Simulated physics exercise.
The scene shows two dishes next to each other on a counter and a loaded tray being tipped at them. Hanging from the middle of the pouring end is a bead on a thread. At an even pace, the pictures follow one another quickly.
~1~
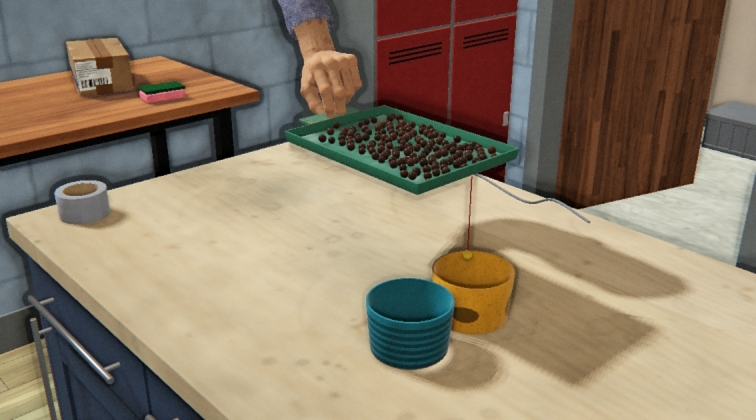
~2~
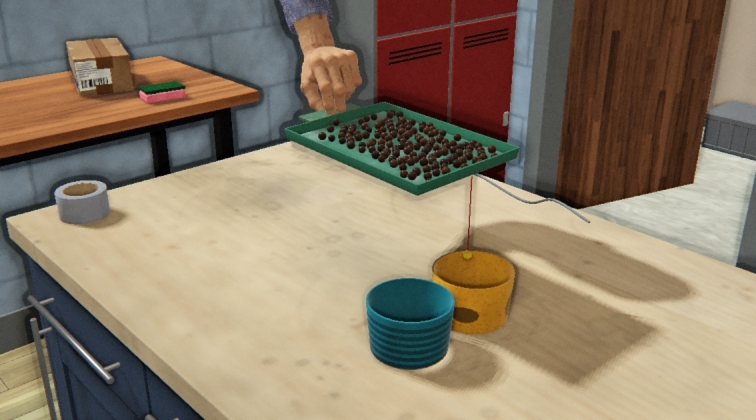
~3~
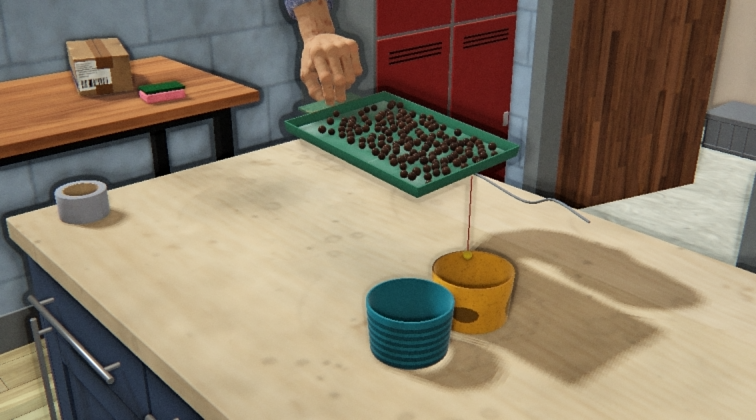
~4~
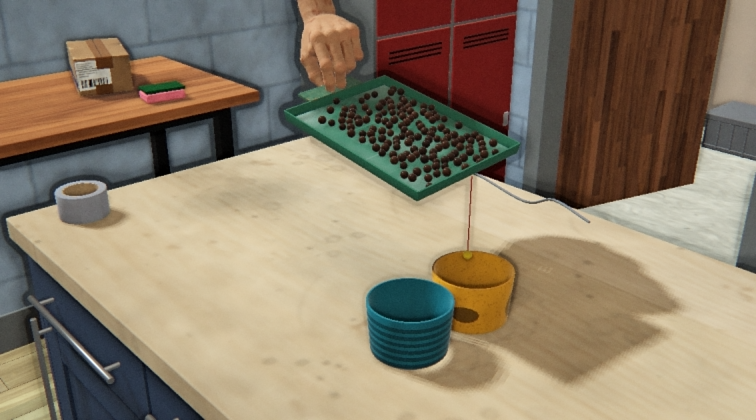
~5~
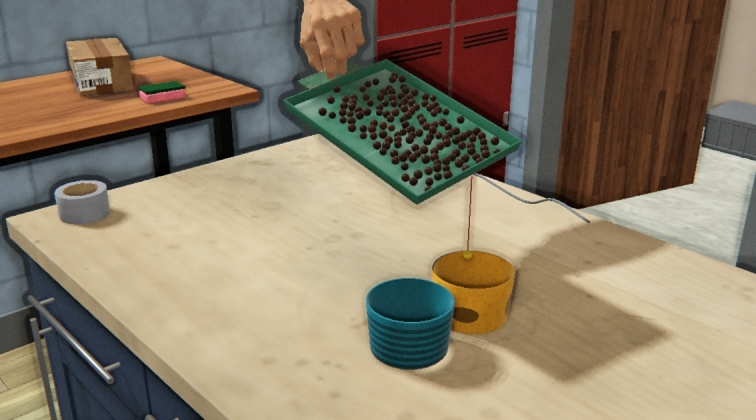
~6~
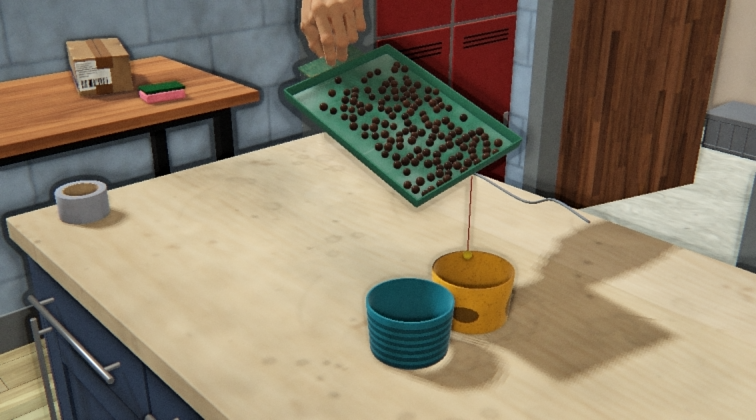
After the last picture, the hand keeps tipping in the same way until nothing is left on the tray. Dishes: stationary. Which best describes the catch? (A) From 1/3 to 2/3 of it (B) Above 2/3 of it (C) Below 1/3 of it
Above 2/3 of it.
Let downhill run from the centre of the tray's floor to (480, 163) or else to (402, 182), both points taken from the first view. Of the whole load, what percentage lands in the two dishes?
In order, some 20 % and some 90 %.
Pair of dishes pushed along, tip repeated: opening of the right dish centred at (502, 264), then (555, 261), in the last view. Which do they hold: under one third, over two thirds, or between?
More than two thirds, then under a third.
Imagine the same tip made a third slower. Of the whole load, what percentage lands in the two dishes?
About 90 %.
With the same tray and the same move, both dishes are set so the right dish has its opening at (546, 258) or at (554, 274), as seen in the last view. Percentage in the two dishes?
Trial 1 around 10 percent, trial 2 around 10 percent.
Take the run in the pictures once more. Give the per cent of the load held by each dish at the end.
Looks like close to 80 % lands in the left dish and close to 10 % in the right one.
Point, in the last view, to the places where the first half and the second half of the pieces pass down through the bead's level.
First half (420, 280); second half (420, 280).
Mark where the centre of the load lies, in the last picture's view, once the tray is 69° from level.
In the last view, the load is centred close to (427, 187).
Just after the last frame, tray tipped steeply; roughly two thirds on the tray; about a tenth in the left dish; just a few in the right dish; just a few outside both; about a tenth in the air.
A moment on, tray tipped past a quarter turn; just a few on the tray; the larger part in the left dish; just a few in the right dish; about a tenth outside both; about a tenth in the air.
Further on, tray tipped past a quarter turn; the larger part in the left dish; about a tenth in the right dish; about a tenth outside both.
When it is over, tray tipped past a quarter turn; the larger part in the left dish; about a tenth in the right dish; about a tenth outside both.
